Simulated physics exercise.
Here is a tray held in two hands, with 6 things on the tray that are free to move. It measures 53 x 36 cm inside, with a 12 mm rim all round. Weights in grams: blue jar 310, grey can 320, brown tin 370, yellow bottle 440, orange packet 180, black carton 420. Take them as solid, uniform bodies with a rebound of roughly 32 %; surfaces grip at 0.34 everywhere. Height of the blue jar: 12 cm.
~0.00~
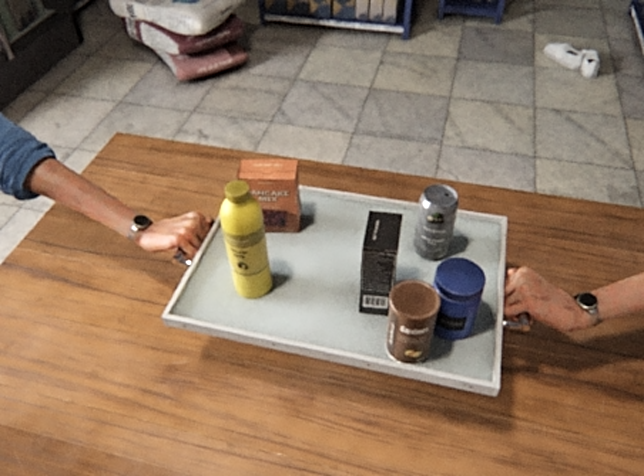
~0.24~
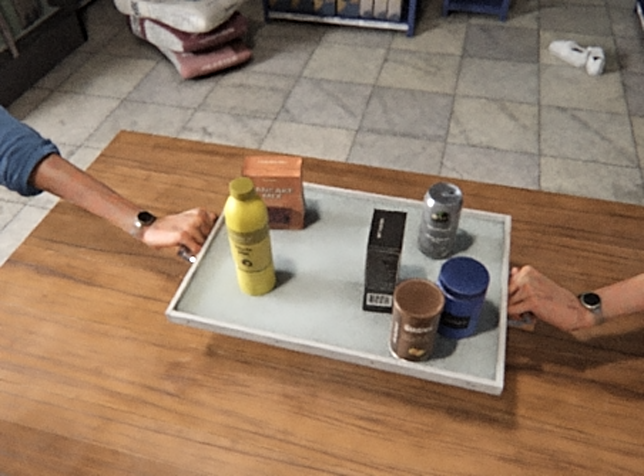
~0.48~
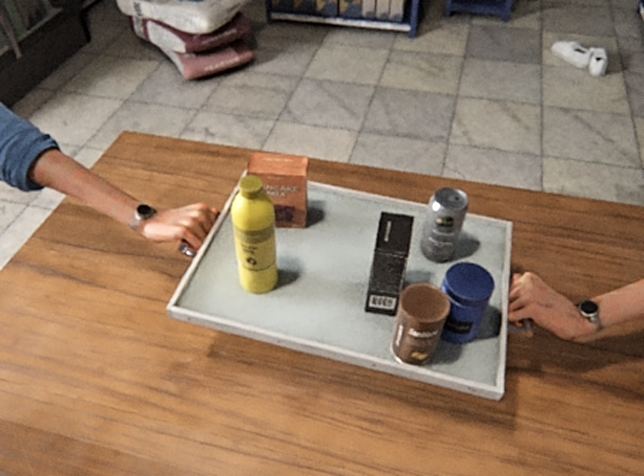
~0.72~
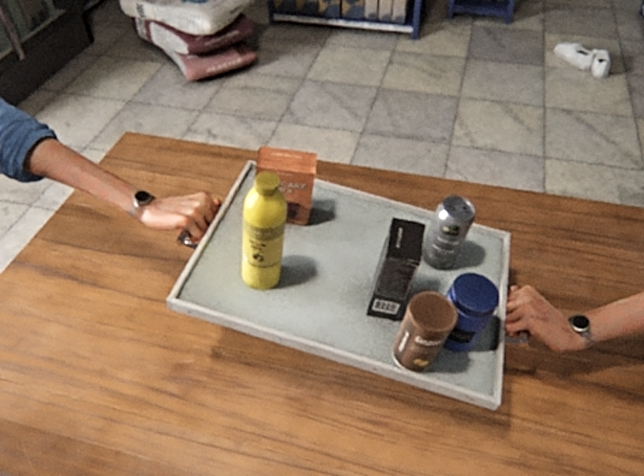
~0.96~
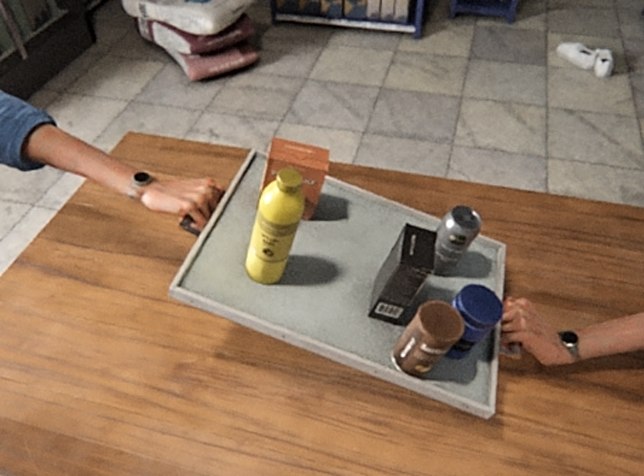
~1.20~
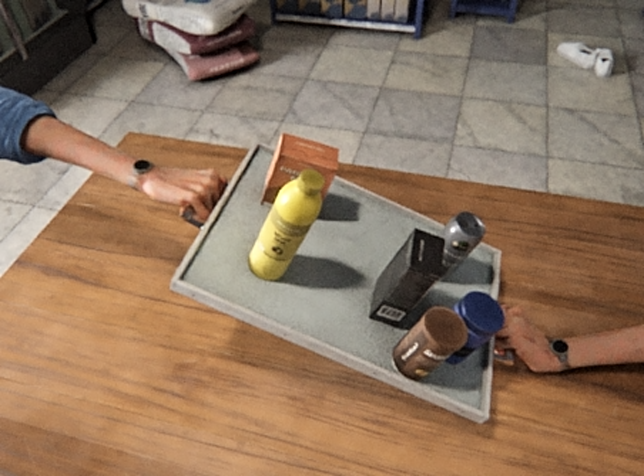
Above a wooden table, two hands tilt a loaded tray steadily down to the right.
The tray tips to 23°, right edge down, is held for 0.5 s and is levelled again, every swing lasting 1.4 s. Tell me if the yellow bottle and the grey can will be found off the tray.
The yellow bottle is still aboard, the grey can goes overboard.
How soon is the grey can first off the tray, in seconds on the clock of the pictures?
At about 1.9 s.
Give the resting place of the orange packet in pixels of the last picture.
At about (487, 227).
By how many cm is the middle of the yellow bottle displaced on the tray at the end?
Some 33 cm.
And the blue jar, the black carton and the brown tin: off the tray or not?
The blue jar finishes off the tray; the black carton finishes off the tray; the brown tin is still on the tray.
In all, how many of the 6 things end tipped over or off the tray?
In all, 4.
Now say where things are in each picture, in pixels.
Tray level; yellow bottle (246, 241); grey can (436, 224), in the first frame.
Tray level; orange packet (275, 194); black carton (384, 263), in the second frame.
Tilt 3°, right edge down; blue jar (462, 303); brown tin (418, 326), in the third frame.
Tilt 9°, right edge down; orange packet (285, 187); black carton (395, 271), in the fourth frame.
Tilt 16°, right edge down; blue jar (465, 322); brown tin (426, 340), in the fifth frame.
Tilt 21°, right edge down; yellow bottle (288, 226); grey can (452, 247), in the sixth frame.
By 1.60 s, tilt 23°, right edge down; yellow bottle on its side near (365, 298); grey can 7 cm from its spot near (482, 264); black carton rocked 10° off its seat.
By 1.90 s, tilt 23°, right edge down; blue jar, grey can and black carton now off the tray; yellow bottle on its side near (373, 306); orange packet 24 cm from its spot.
By 2.10 s, tilt 23°, right edge down; yellow bottle on its side near (401, 328); orange packet 38 cm from its spot; brown tin 10 cm from its spot.
By 2.70 s, tilt 12°, right edge down; yellow bottle on its side near (449, 331); orange packet 38 cm from its spot; brown tin 10 cm from its spot.
When it is over (3.9 s), off the tray, blue jar, grey can and black carton; lying over on the tray, yellow bottle; not toppled but over 5 cm from the start, brown tin and orange packet. End places, in pixels of the last picture, yellow bottle near (450, 318), grey can near (539, 263).
